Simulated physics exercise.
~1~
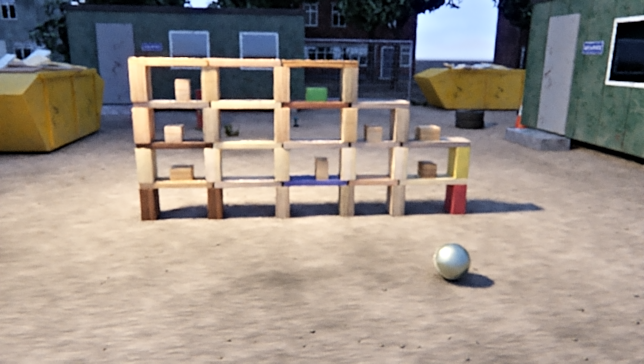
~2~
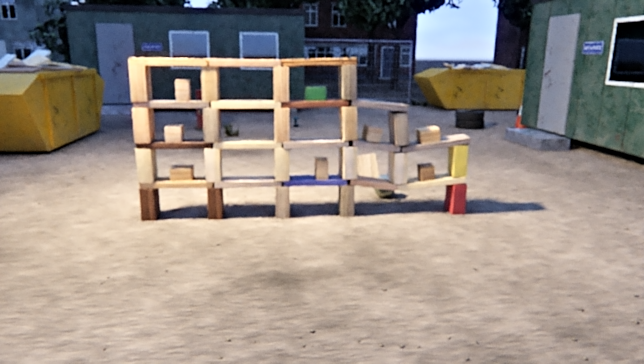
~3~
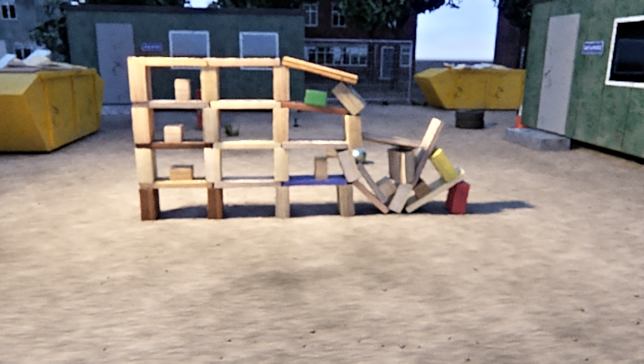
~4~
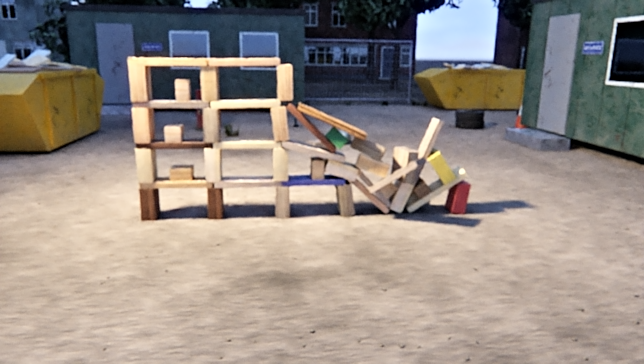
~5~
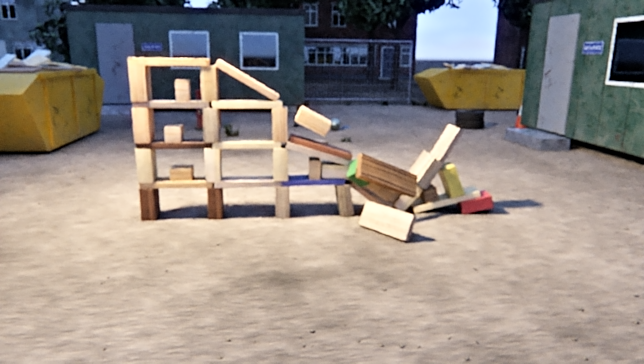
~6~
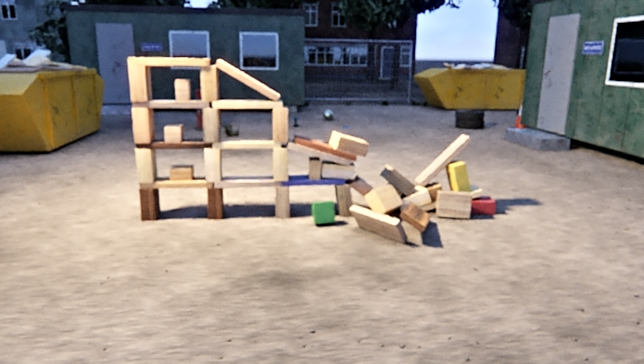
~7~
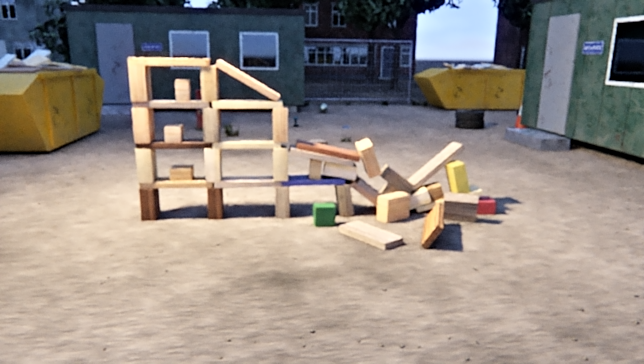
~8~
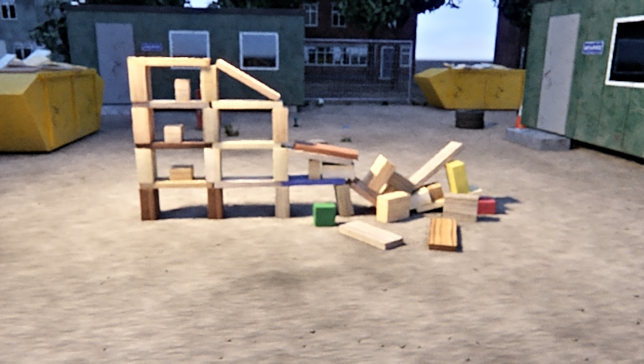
At first, a shelf-like frame of wooden blocks stands four storeys high on a sandy yard, stepping down on the right, as a shiny ball rolls towards it. The ball strikes the lower right part and passes through, and the posts there buckle. The right side caves inward, the yellow post leans, and the top beam tilts and drops with the green block. Pieces slide forward onto the sand while the red post topples and the ball rolls away behind. It ends with the left side standing under one slanted top beam, the blue plank still up beside the heap.
